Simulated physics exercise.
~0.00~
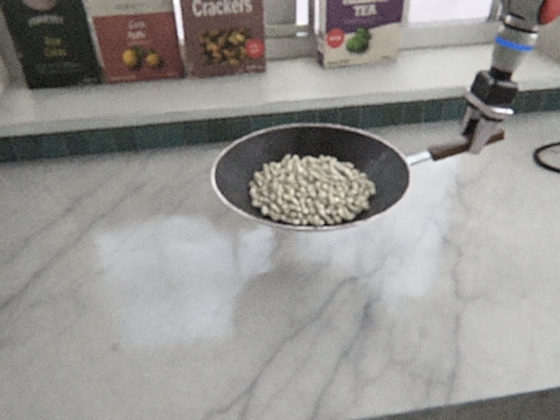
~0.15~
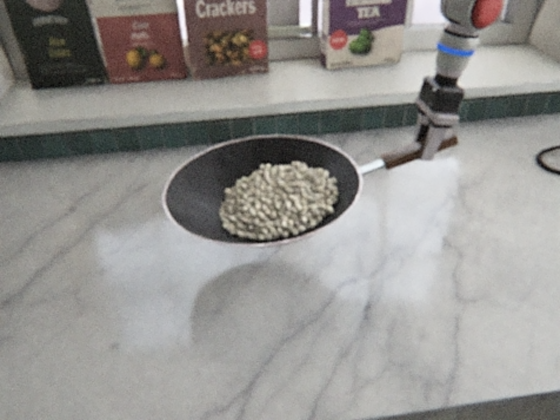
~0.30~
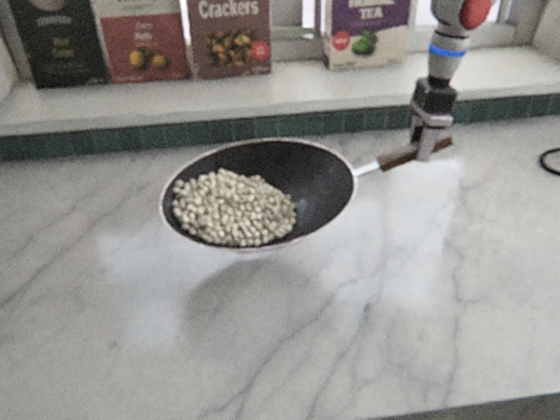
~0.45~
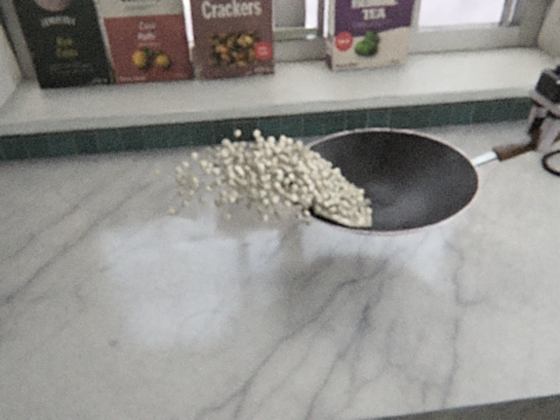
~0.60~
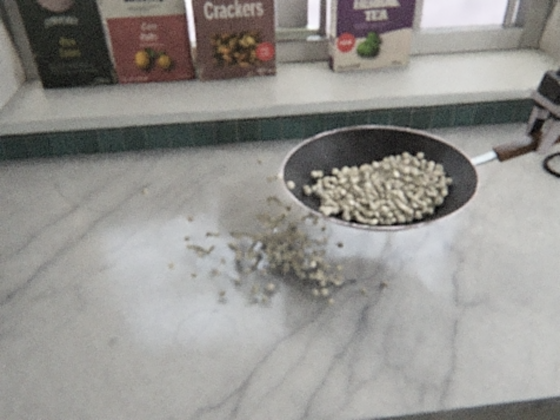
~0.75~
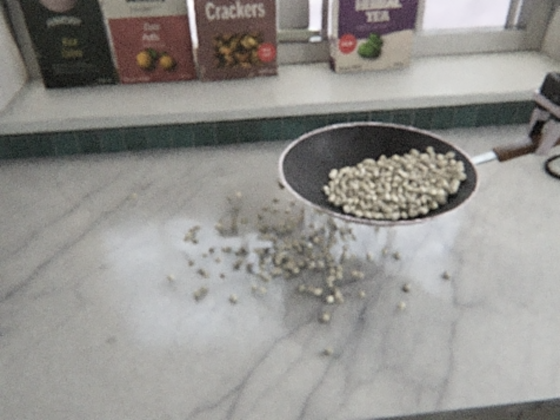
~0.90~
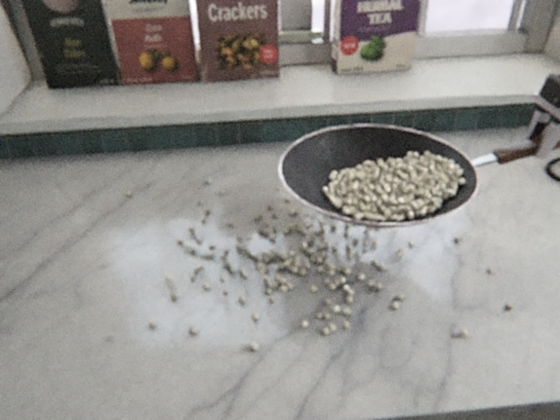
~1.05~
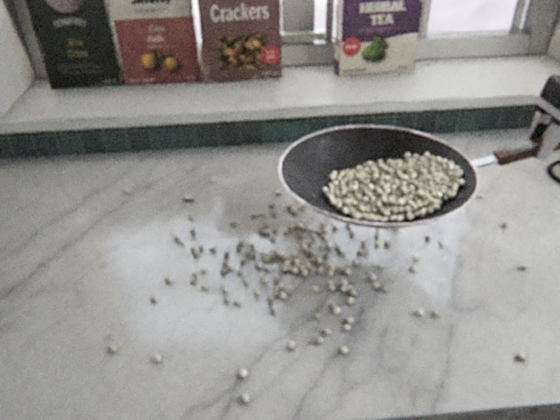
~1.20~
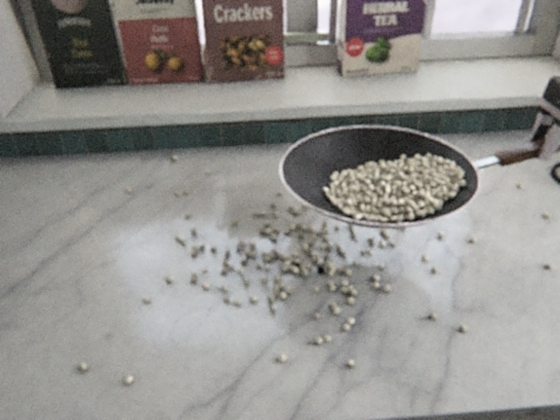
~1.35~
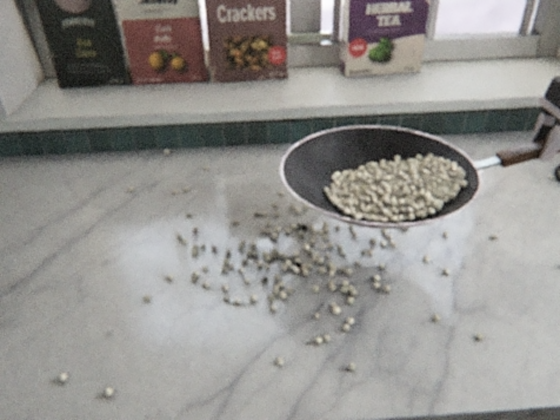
Pale beads flew over the left rim of a dark wok as a robot arm swung it left and then jerked it back right, and while most stayed in the pan, many scattered across the marble counter and lay there.
